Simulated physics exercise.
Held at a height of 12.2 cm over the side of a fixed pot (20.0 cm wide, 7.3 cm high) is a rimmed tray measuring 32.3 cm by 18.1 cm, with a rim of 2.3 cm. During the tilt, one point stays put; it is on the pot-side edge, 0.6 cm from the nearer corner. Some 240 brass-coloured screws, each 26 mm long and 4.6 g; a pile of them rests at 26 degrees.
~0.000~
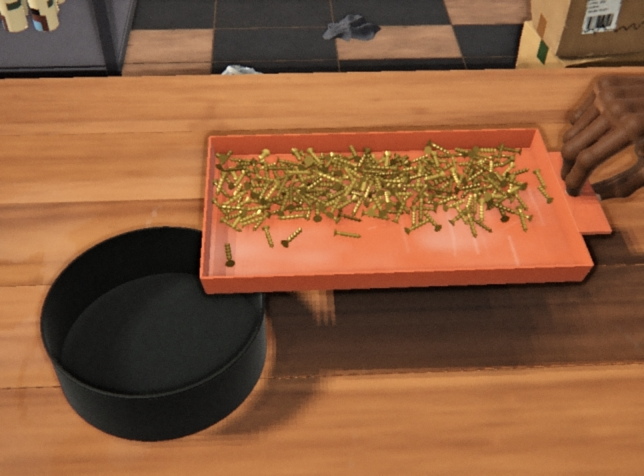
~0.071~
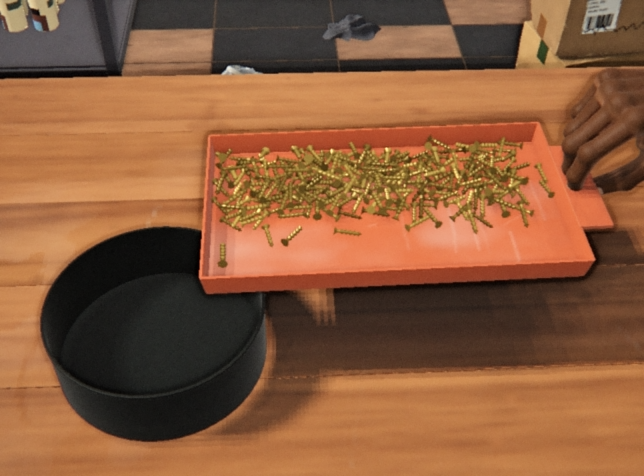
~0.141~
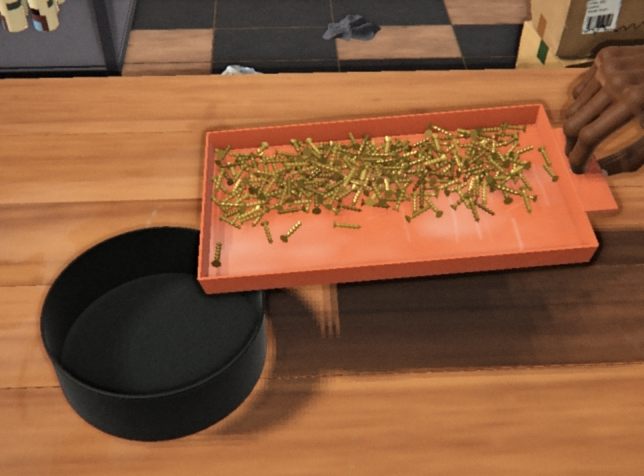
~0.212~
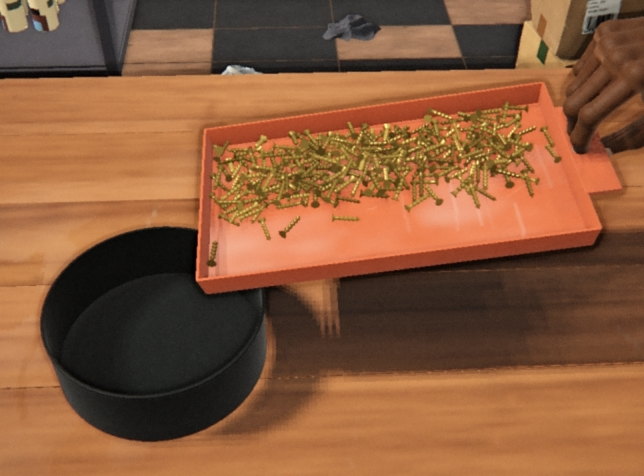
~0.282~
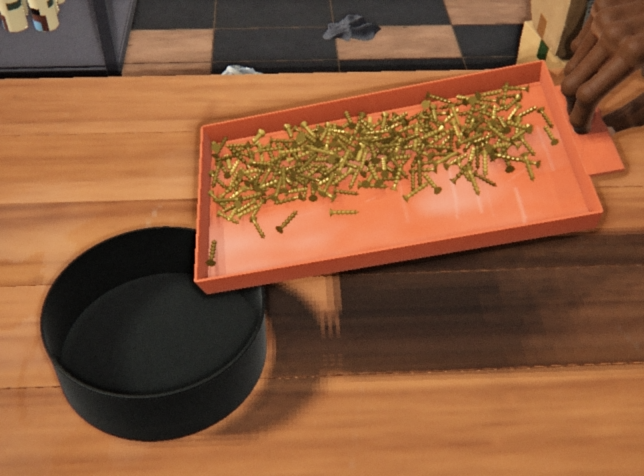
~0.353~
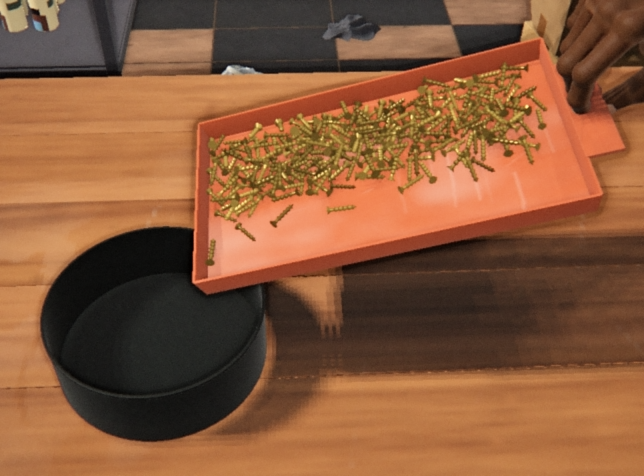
Orange tray of brass-coloured screws tilting steadily as a hand raises its right end, its left edge above a black round pot.
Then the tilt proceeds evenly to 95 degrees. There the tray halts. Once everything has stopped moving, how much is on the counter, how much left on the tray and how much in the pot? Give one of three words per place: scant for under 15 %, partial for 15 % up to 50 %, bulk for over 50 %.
Counter: Going to get a small portion. Tray: Going to get a small portion. Pot: Going to get the main portion.
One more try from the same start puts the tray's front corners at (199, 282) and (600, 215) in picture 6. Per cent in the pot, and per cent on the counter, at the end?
Pot 75 % / counter 25 %.
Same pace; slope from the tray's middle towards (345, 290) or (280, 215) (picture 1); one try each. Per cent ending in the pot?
25 and 55 %.
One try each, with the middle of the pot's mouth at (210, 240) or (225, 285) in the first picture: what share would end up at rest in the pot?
I'd say close to 35 percent for the first spot and 80 percent for the second.
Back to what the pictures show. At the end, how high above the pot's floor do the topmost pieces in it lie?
Around 3.0 cm above the floor.
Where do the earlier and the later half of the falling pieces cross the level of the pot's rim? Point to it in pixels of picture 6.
Around (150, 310), then around (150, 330).
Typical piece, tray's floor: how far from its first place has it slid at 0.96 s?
Displacement on the tray: Roughly 14 cm.
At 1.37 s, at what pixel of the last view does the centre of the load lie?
Near (161, 270).
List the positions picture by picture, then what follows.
In the first picture, tray tilt 0 degrees, front corners at (204, 275) and (589, 262); middle of the pieces at (377, 189); pot at (154, 304).
In the second picture, tray tilt 1 degrees, front corners at (204, 275) and (590, 257); middle of the pieces at (377, 186).
In the third picture, tray tilt 5 degrees, front corners at (202, 276) and (593, 243), lowest corner left front; middle of the pieces at (377, 177).
In the fourth picture, tray tilt 9 degrees, front corners at (201, 277) and (596, 226), lowest corner left front; middle of the pieces at (377, 166).
In the fifth picture, tray tilt 13 degrees, front corners at (199, 278) and (597, 209), lowest corner left front; middle of the pieces at (375, 156).
In the sixth picture, tray tilt 18 degrees, front corners at (197, 279) and (597, 192), lowest corner left front; middle of the pieces at (372, 145); pot at (154, 304). Its pace works out near 60 degrees a second.
After 0.96 s, tilt 54 degrees; the tray holds 95 %, the pot 0 %.
After 1.37 s, tilt 78 degrees; the tray holds 50 %, the pot 40 %.
Then, at 1.86 s, tilt 95 degrees; the tray holds 5 %, the pot 95 %.
By 2.6 s all is still; counter 0 %, tray 0 %, pot 100 %.
